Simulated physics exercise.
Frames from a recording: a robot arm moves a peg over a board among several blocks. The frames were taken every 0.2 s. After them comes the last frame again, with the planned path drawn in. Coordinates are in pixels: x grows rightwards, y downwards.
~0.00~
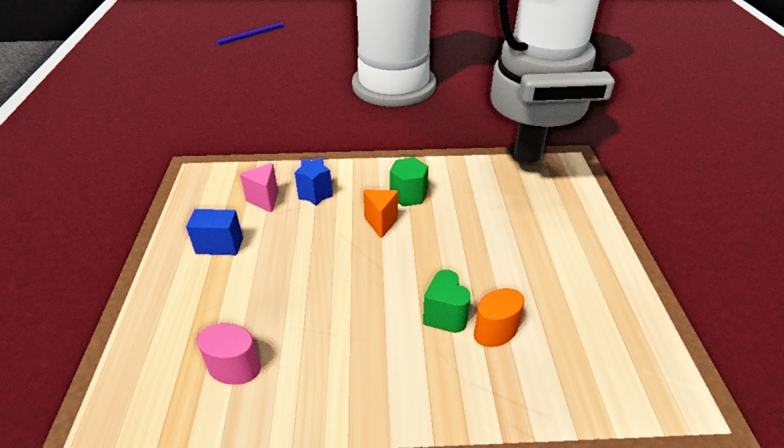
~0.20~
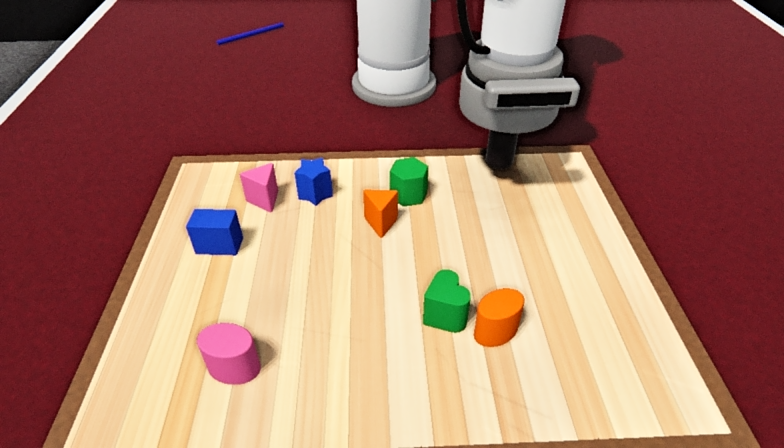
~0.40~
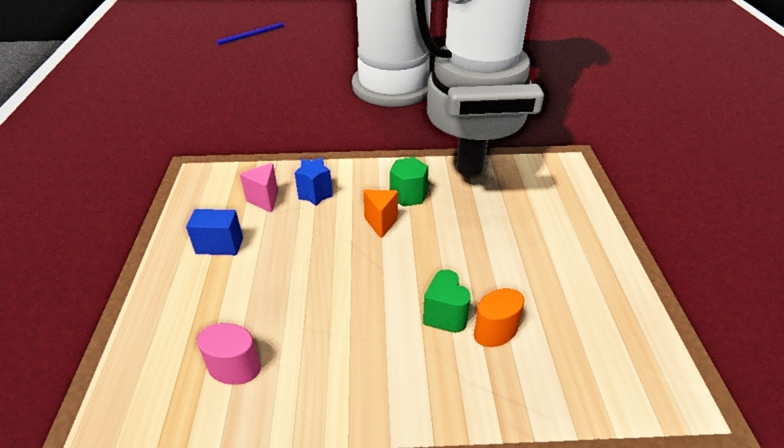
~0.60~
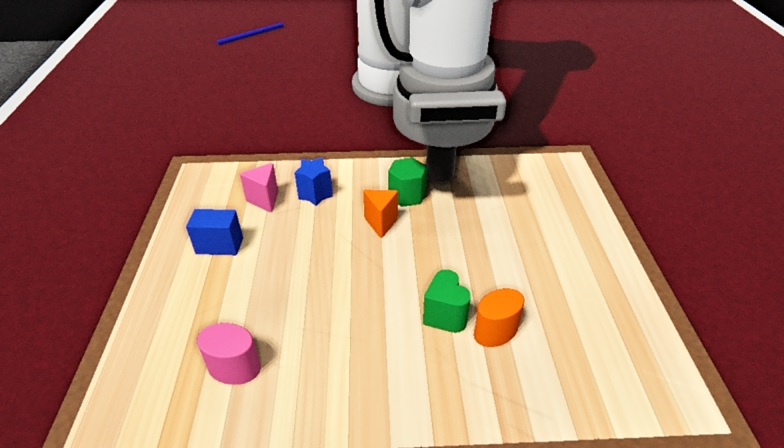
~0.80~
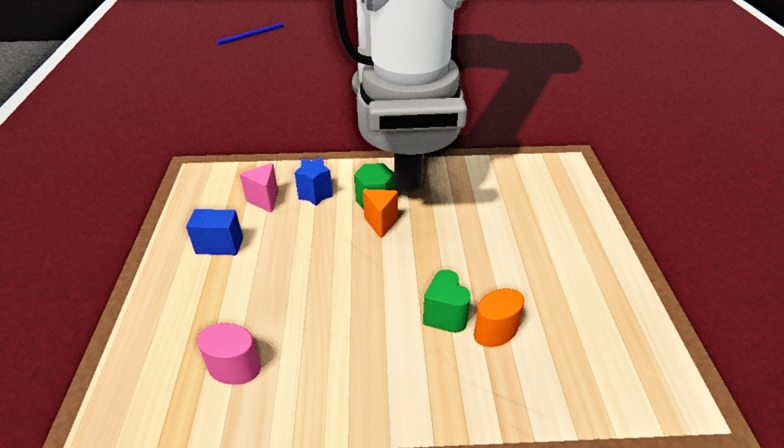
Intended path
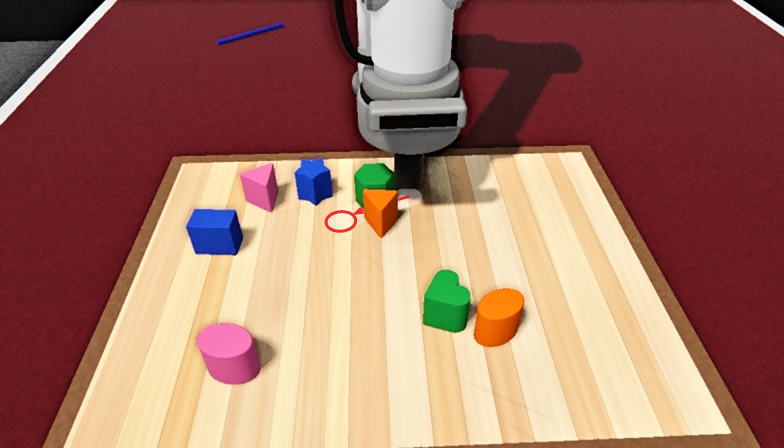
A robot arm moves left along the board's far edge and pushes the green hexagon left.
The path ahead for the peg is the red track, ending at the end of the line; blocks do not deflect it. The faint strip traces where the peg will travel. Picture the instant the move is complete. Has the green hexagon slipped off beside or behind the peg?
Yes, I think so.
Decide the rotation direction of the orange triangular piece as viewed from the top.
It goes anticlockwise.
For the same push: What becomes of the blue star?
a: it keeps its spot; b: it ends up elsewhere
That would be b.
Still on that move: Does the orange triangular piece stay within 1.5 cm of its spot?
It seems so.
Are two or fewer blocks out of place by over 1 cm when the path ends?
I expect so.
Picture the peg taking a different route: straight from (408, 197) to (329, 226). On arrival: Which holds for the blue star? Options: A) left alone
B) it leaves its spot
It's B.
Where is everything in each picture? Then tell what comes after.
The first frame shows peg tip at (528, 155); block tops, blue star at (312, 167); green hexagon at (409, 167); orange triangular piece at (380, 196).
The second frame shows peg at (499, 161); blocks unchanged.
The third frame shows peg at (470, 168); blocks unchanged.
The fourth frame shows peg at (440, 174); blocks unchanged.
The fifth frame shows peg at (408, 181); blue star at (312, 167); green hexagon at (374, 173); orange triangular piece at (380, 196).
Path on the board, from (408, 197) over (373, 207) to (341, 221).
What follows on the original path. Halfway along, peg at (372, 191); blue star at (309, 166); green hexagon at (339, 175), turned 35° clockwise.
At the end, peg at (339, 205); blue star at (301, 162); green hexagon at (317, 178), turned 75° clockwise; orange triangular piece at (377, 198), turned 30° anticlockwise.
